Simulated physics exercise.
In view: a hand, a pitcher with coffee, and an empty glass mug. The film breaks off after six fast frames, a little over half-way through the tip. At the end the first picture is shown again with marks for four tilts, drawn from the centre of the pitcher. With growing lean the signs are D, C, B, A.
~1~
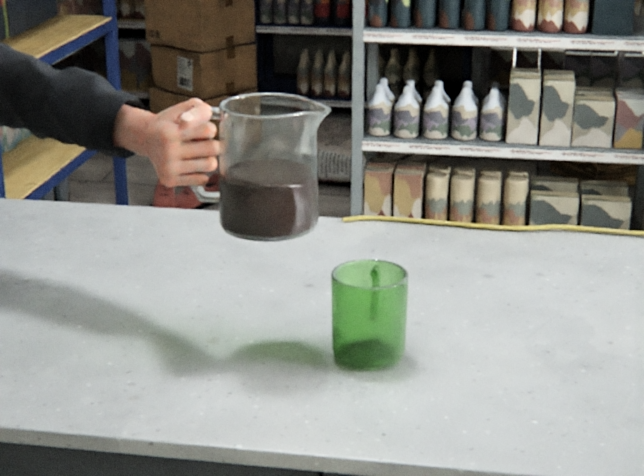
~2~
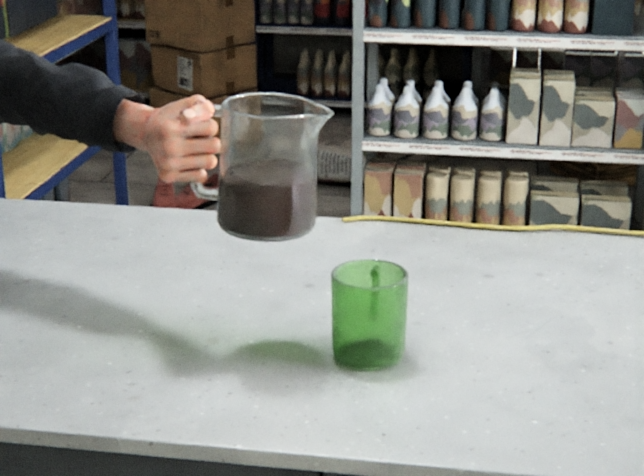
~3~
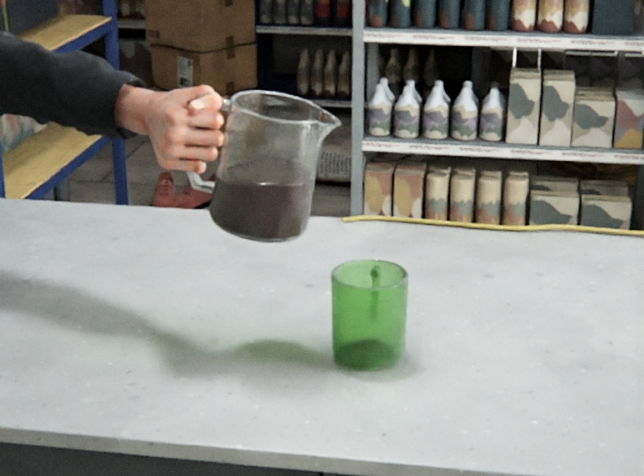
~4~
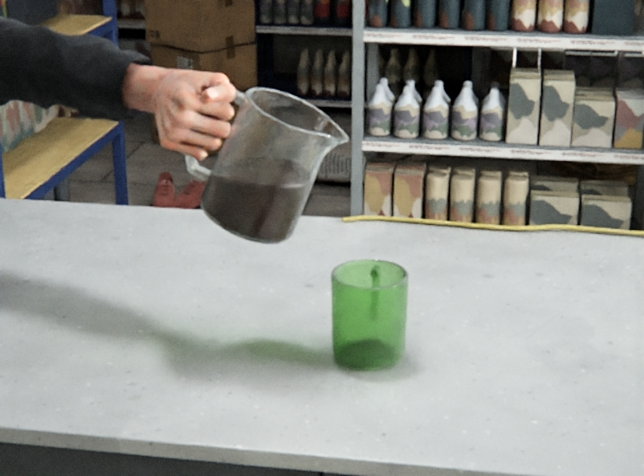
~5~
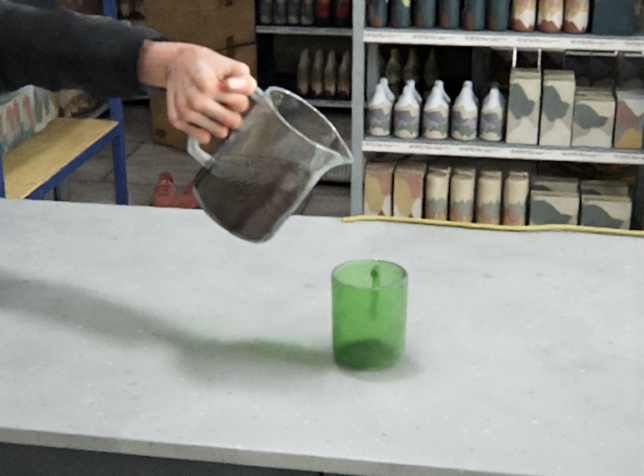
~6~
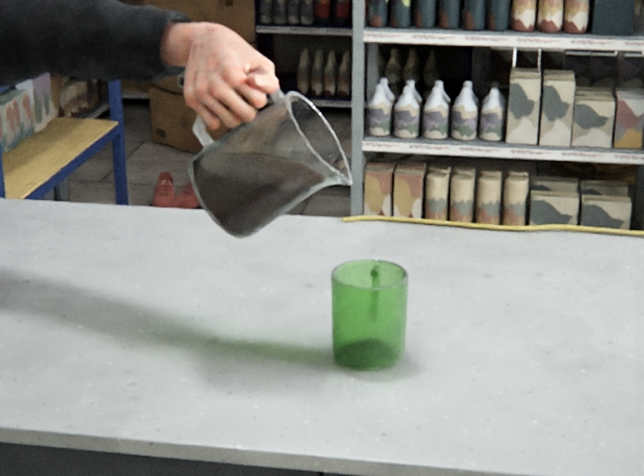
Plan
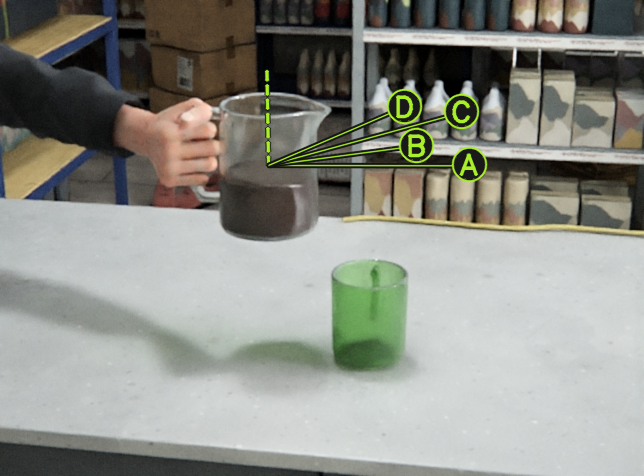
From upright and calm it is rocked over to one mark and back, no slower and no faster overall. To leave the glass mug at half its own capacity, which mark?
Line B.
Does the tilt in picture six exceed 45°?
Yes, it does.
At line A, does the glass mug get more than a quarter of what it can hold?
Yes.
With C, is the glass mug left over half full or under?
Under.
On the marked copy, A at (452, 165); B at (399, 148); C at (445, 117); D at (388, 113).
Choosing A, the glass mug ends with about 69 % of what it can hold; 4 % of the coffee is spilt.
Choosing B, the glass mug ends with about 52 % of what it can hold.
Choosing C, the glass mug ends with about 33 % of what it can hold.
Choosing D, the glass mug ends with about 16 % of what it can hold.
